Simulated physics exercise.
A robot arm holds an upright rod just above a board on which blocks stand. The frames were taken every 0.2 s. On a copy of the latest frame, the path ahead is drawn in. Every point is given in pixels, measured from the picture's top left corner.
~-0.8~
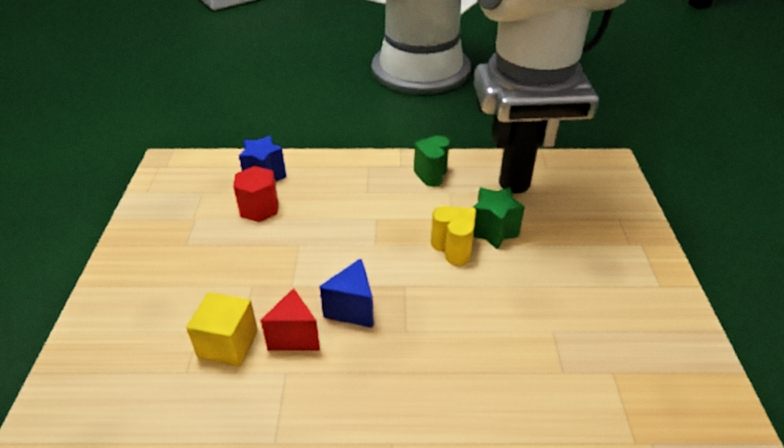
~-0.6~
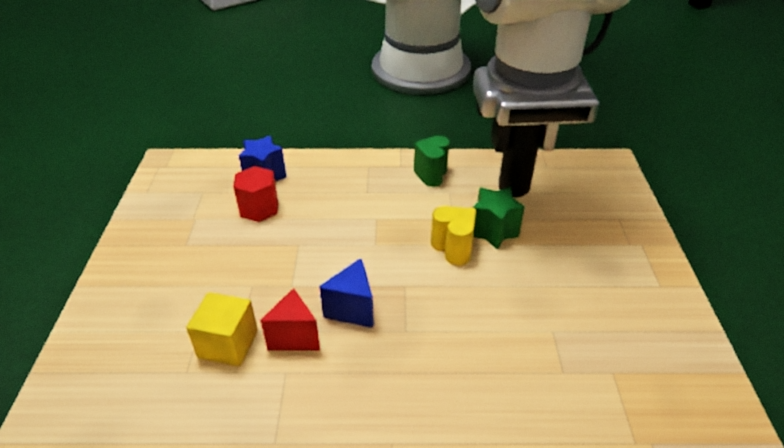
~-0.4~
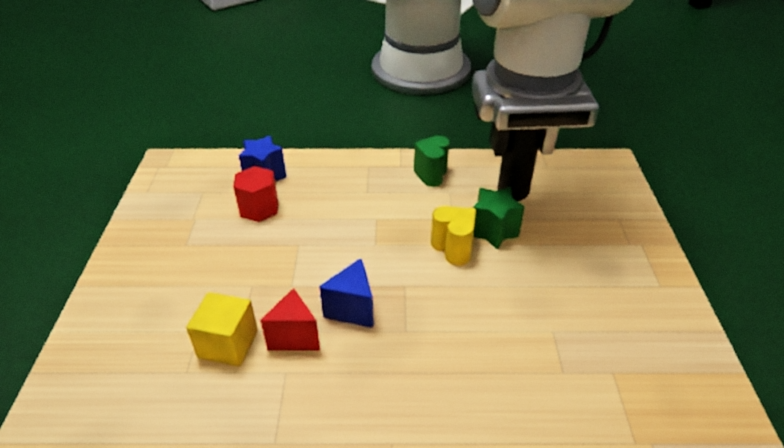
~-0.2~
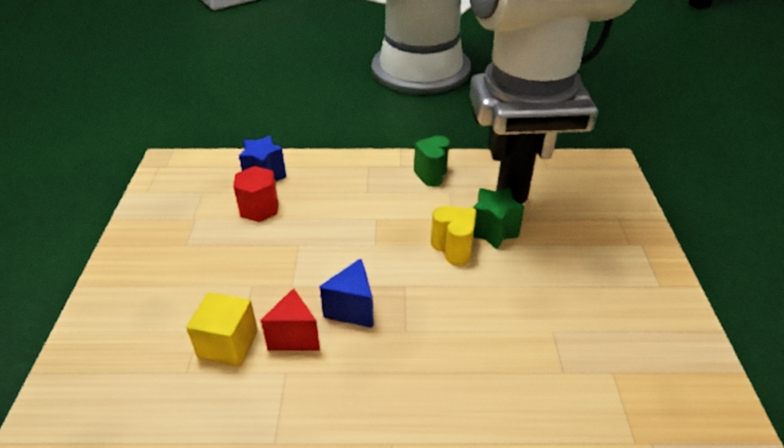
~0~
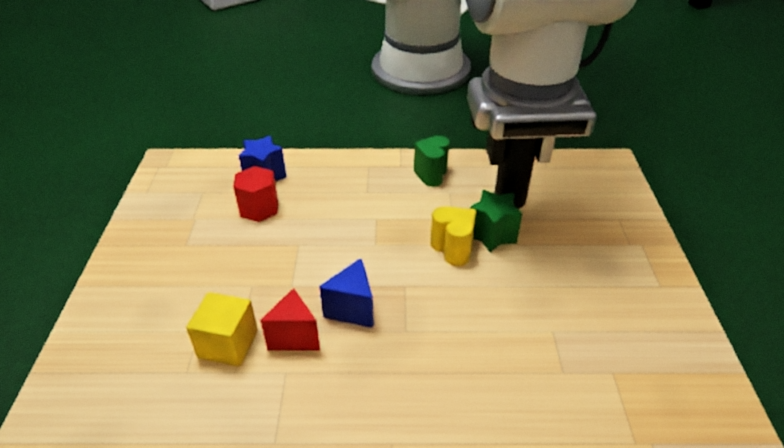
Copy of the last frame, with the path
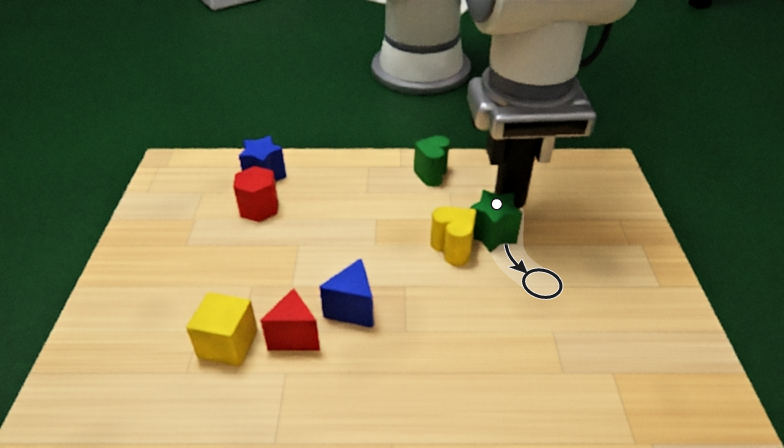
A robot arm lowers its black rod toward the green star and nudges it slightly.
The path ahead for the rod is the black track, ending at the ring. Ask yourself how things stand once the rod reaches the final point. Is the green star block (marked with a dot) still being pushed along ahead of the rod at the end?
Going by the path, no.
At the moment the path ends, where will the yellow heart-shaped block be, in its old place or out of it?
Well, the yellow heart-shaped block shifts from its place.
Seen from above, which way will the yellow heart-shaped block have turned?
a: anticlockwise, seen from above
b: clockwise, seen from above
(b)
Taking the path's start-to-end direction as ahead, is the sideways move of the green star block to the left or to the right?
The right.
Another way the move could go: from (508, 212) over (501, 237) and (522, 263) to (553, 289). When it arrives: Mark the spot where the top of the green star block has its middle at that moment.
My estimate: (491, 241).
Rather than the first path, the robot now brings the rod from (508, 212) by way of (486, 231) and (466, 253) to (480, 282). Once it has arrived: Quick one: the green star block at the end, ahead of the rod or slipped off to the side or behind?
It sits in front of the rod.
The line goes from (508, 212) over (506, 235) and (513, 261) to (542, 283); the dot is on the green star block.
The first path, step by step. One third of the way, rod (508, 225); yellow heart-shaped block (444, 225), turned 20° clockwise; green star block (491, 223), turned 30° clockwise.
Two thirds of the way, rod (516, 250); yellow heart-shaped block (438, 228), turned 40° clockwise; green star block (485, 239), turned 55° clockwise.
At the end, rod (545, 273); yellow heart-shaped block (438, 228), turned 40° clockwise; green star block (486, 240), turned 60° clockwise.
